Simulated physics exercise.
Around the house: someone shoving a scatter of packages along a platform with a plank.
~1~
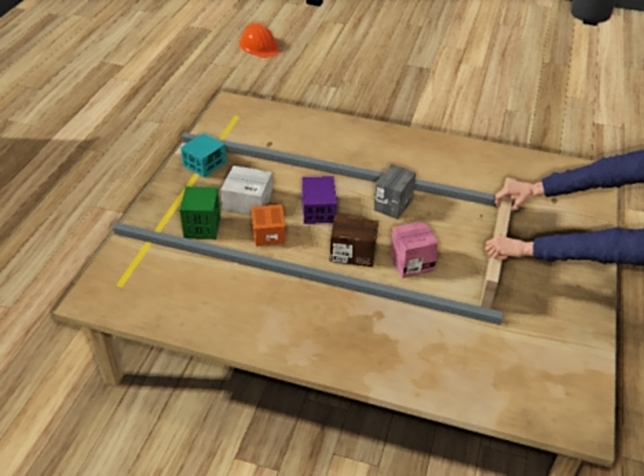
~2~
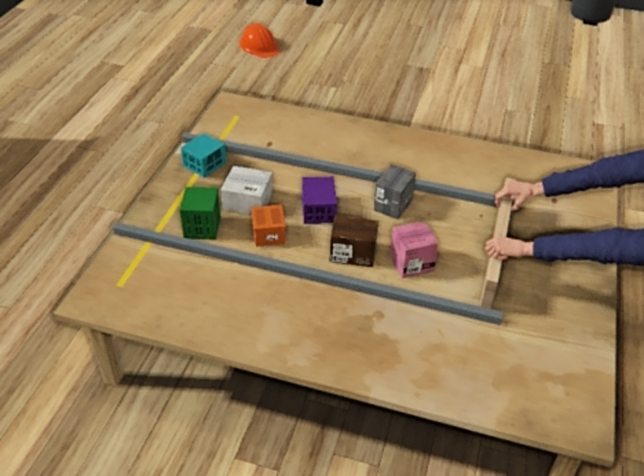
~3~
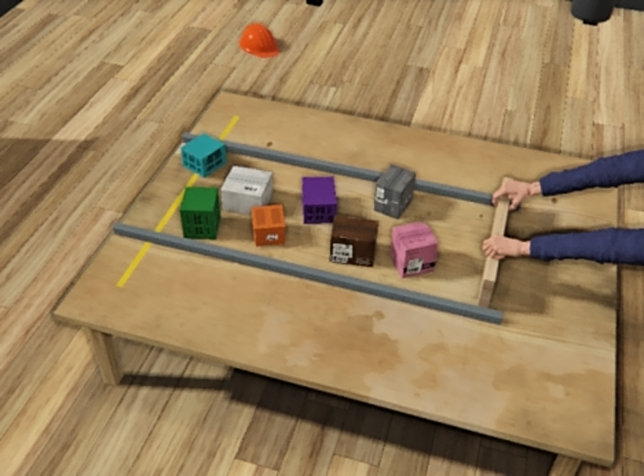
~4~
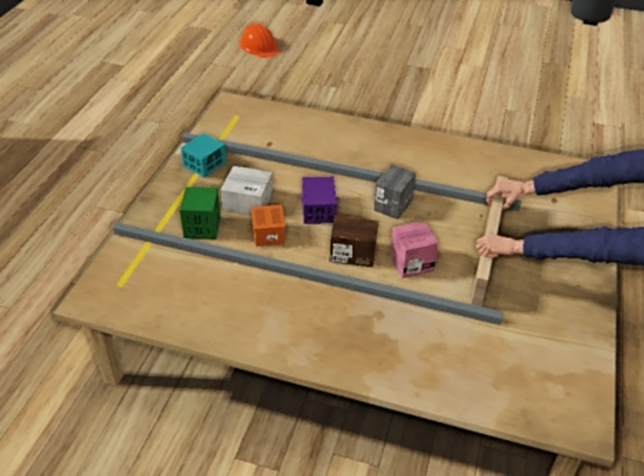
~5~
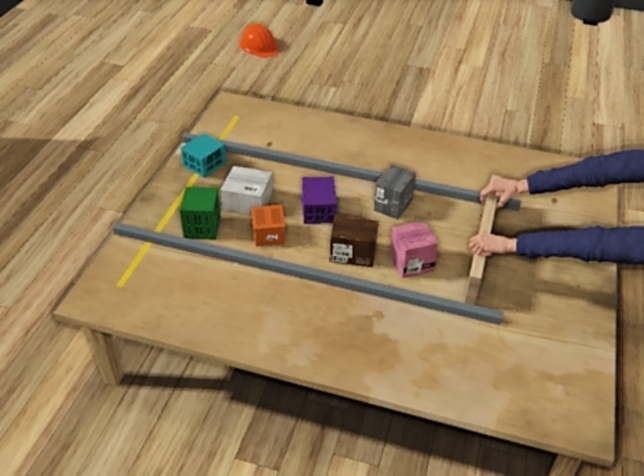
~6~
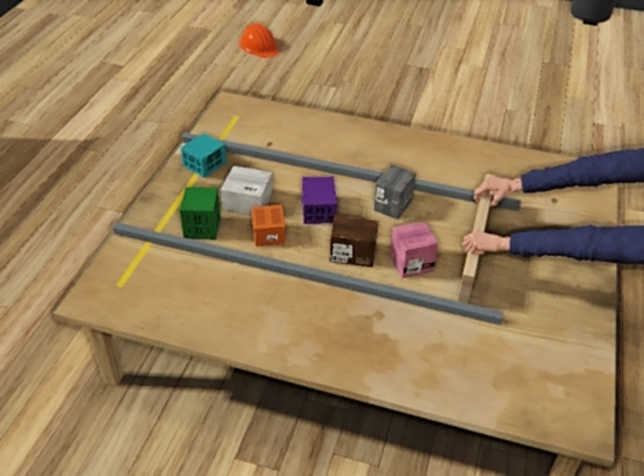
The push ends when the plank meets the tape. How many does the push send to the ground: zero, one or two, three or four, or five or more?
Here the number that fall off is five or more.
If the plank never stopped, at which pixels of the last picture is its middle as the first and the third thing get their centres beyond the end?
Near (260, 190) and (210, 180).
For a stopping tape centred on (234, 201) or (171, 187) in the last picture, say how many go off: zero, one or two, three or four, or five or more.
For each place: 1 or 2; 5 or more.
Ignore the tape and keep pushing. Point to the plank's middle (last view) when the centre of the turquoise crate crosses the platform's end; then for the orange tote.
For the turquoise crate at (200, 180), for the orange tote at (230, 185).
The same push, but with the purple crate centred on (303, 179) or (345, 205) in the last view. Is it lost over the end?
In turn it is lost; remains up.
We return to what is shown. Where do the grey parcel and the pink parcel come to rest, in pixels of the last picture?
First (195, 143), then (160, 187).
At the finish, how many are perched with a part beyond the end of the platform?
It comes to 1.
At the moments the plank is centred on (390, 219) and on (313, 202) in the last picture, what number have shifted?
The counts are 3 and 7.
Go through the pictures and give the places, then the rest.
The first frame shows turquoise crate (204, 155); green crate (201, 213); white parcel (248, 191); plank (498, 242); tape (186, 190).
The second frame shows green crate (201, 213); plank (498, 242).
The third frame shows white parcel (248, 191); grey parcel (395, 192).
The fourth frame shows turquoise crate (204, 155); pink parcel (414, 250).
The fifth frame shows green crate (201, 213); orange tote (269, 226).
The sixth frame shows turquoise crate (204, 155); green crate (201, 213); white parcel (248, 191); plank (477, 237); tape (186, 190).
Soon after, none off yet; turquoise crate at rest near (204, 155); green crate at rest near (201, 213); white parcel at rest near (248, 191).
At rest, the number that fall off is five or more; fallen, brown parcel, orange tote, white parcel, green crate and turquoise crate.
